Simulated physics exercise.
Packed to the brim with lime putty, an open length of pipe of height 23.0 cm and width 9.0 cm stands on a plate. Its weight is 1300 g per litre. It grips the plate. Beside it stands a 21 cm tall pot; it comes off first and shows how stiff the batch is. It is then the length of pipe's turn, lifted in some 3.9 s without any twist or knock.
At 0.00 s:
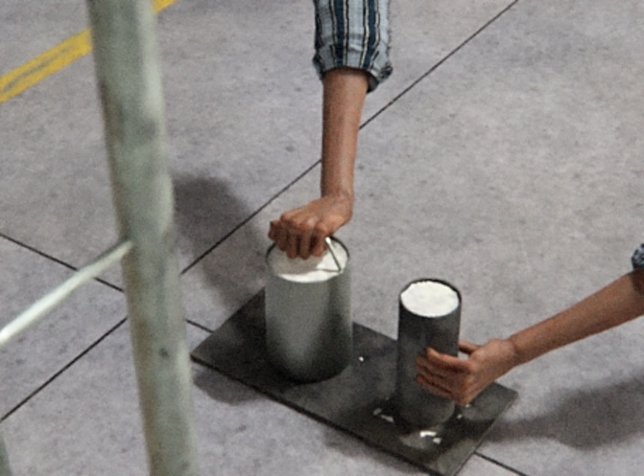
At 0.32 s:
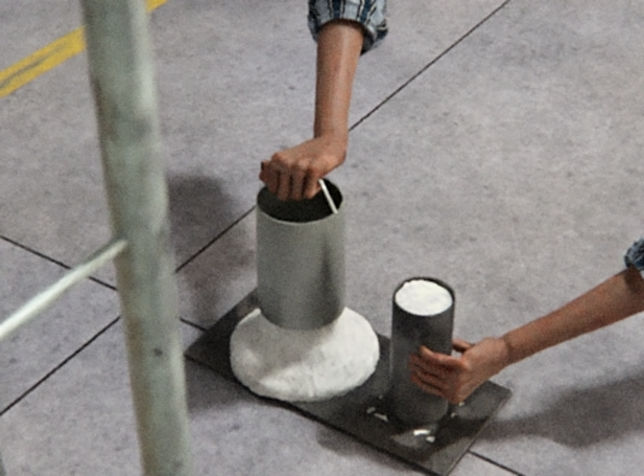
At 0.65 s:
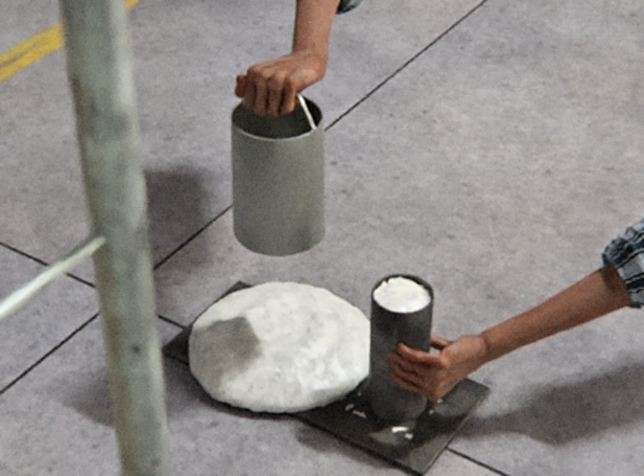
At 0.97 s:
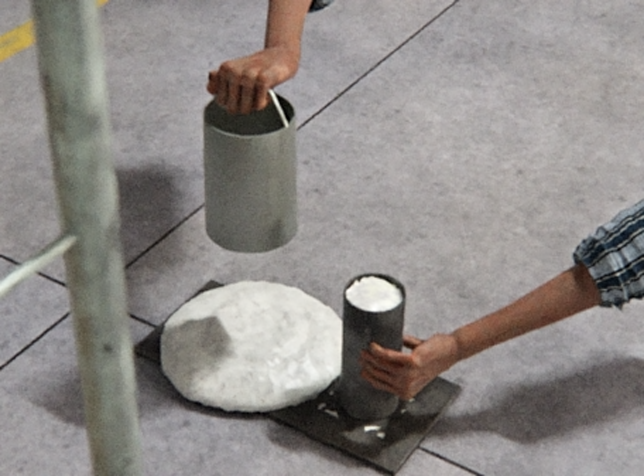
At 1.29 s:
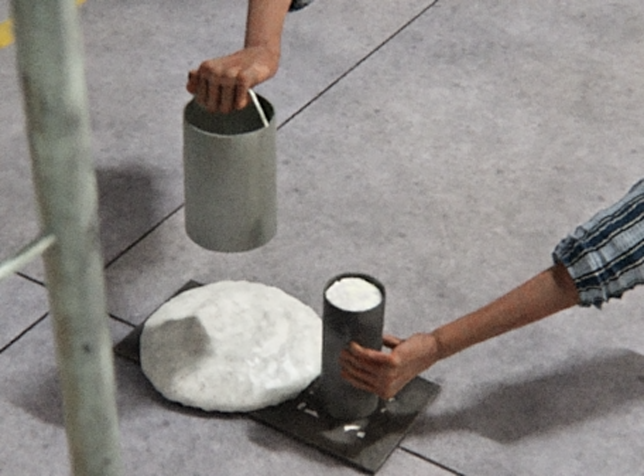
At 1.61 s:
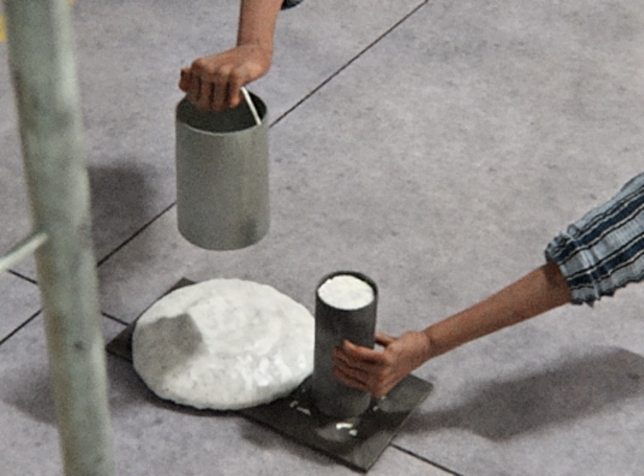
A hand lifting a grey pot straight up off a spreading white heap while another hand holds a narrower filled pipe still.
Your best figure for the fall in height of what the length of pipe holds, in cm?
It is around 15 centimetres.
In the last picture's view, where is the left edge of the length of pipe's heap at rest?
That point lies close to (273, 399) in the last picture.
By 2.6 s, the length of pipe is up 5.5 cm; the lime putty has come down 11 cm to 12 cm and is 21 cm wide.
By 3.6 s, the length of pipe is up 15 cm; the lime putty has come down 15 cm to 8.2 cm and is 23 cm wide.
By 4.5 s, the length of pipe is up 23 cm; the lime putty has come down 15 cm to 8.1 cm and is 23 cm wide.
By 5.7 s, the length of pipe is clear; the lime putty has come down 15 cm to 8.0 cm and is 23 cm wide.
By 6.1 s, at rest, the length of pipe is clear; the lime putty has come down 15 cm to 8.0 cm and is 23 cm wide.
